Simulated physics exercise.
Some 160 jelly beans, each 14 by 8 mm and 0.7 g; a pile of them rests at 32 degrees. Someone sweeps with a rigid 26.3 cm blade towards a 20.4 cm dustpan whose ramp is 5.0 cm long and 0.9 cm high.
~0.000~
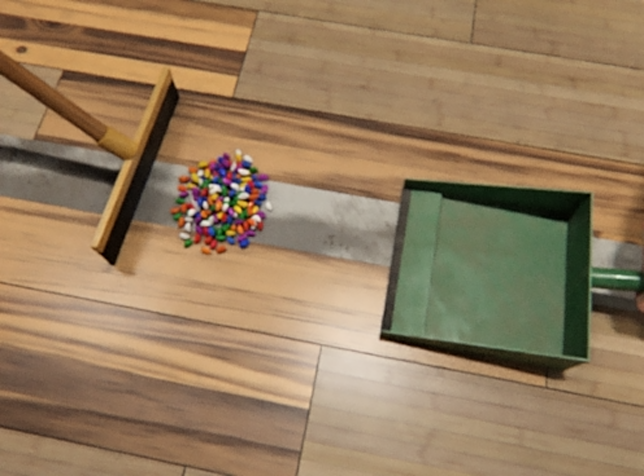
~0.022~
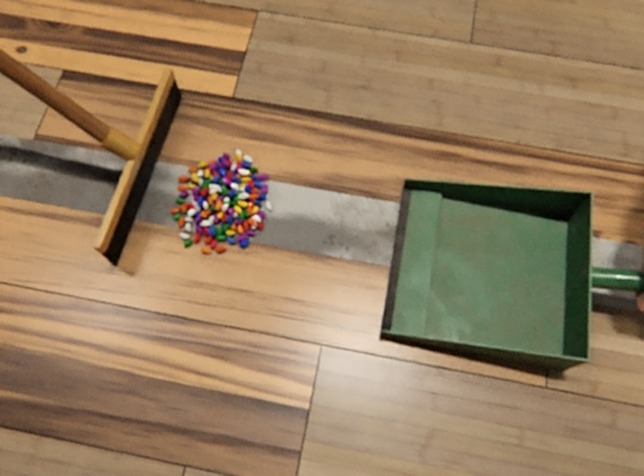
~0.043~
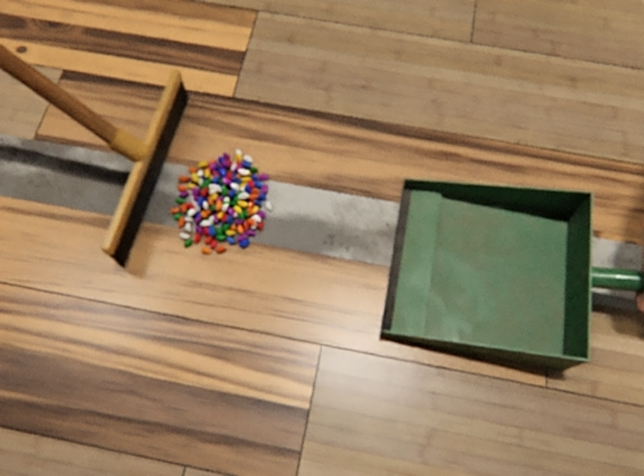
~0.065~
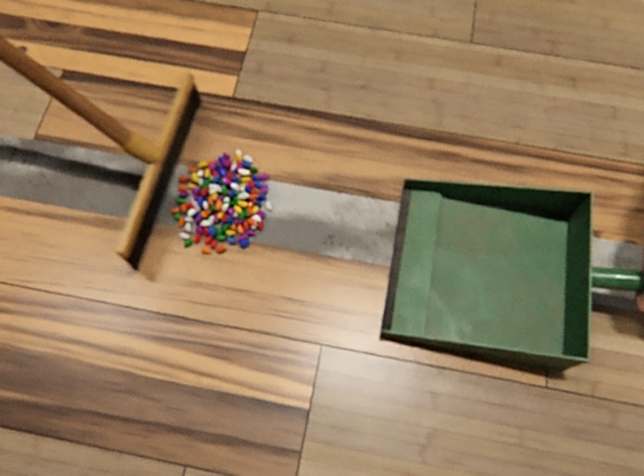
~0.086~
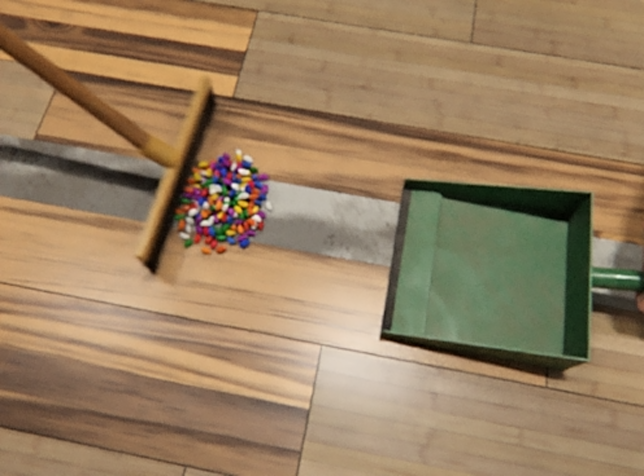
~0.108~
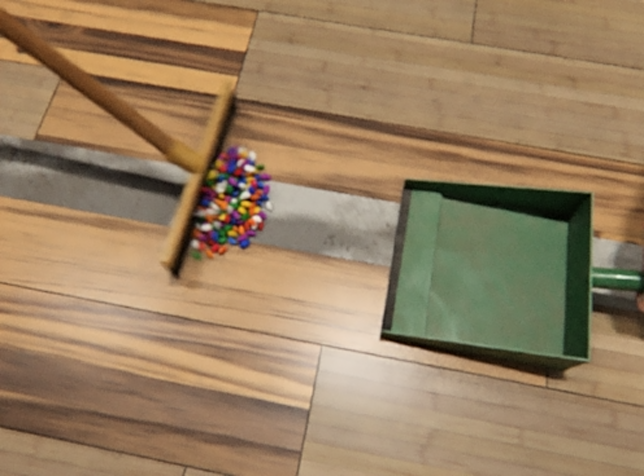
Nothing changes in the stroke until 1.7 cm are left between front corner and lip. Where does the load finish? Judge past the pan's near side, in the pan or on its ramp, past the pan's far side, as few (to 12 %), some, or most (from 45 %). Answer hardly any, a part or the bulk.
Near side hardly any, pan the bulk, far side a part.
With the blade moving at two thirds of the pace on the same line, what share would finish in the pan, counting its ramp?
In that case some 55 per cent.
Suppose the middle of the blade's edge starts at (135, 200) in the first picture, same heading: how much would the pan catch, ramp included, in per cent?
About 60 per cent.
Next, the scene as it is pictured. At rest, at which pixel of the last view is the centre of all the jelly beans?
Around (494, 267).
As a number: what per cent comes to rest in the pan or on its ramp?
Roughly 60 per cent.
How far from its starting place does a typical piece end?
Some 38 cm.
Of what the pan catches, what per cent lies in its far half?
About 50 per cent.
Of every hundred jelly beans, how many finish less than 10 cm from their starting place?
About 0 per cent.
After 0.20 s, middle of the blade 12 cm from the lip; 0 % over the lip, far side 15 %, near side 0 %.
After 0.27 s, middle of the blade 4 cm from the lip; 15 % over the lip, far side 15 %, near side 5 %.
After 0.47 s, middle of the blade 2 cm from the lip; 60 % over the lip, far side 20 %, near side 5 %.
In the end, at 2.6 s, near side 5 %, pan 60 %, far side 20 %, in front of the lip or behind the blade 20 %.
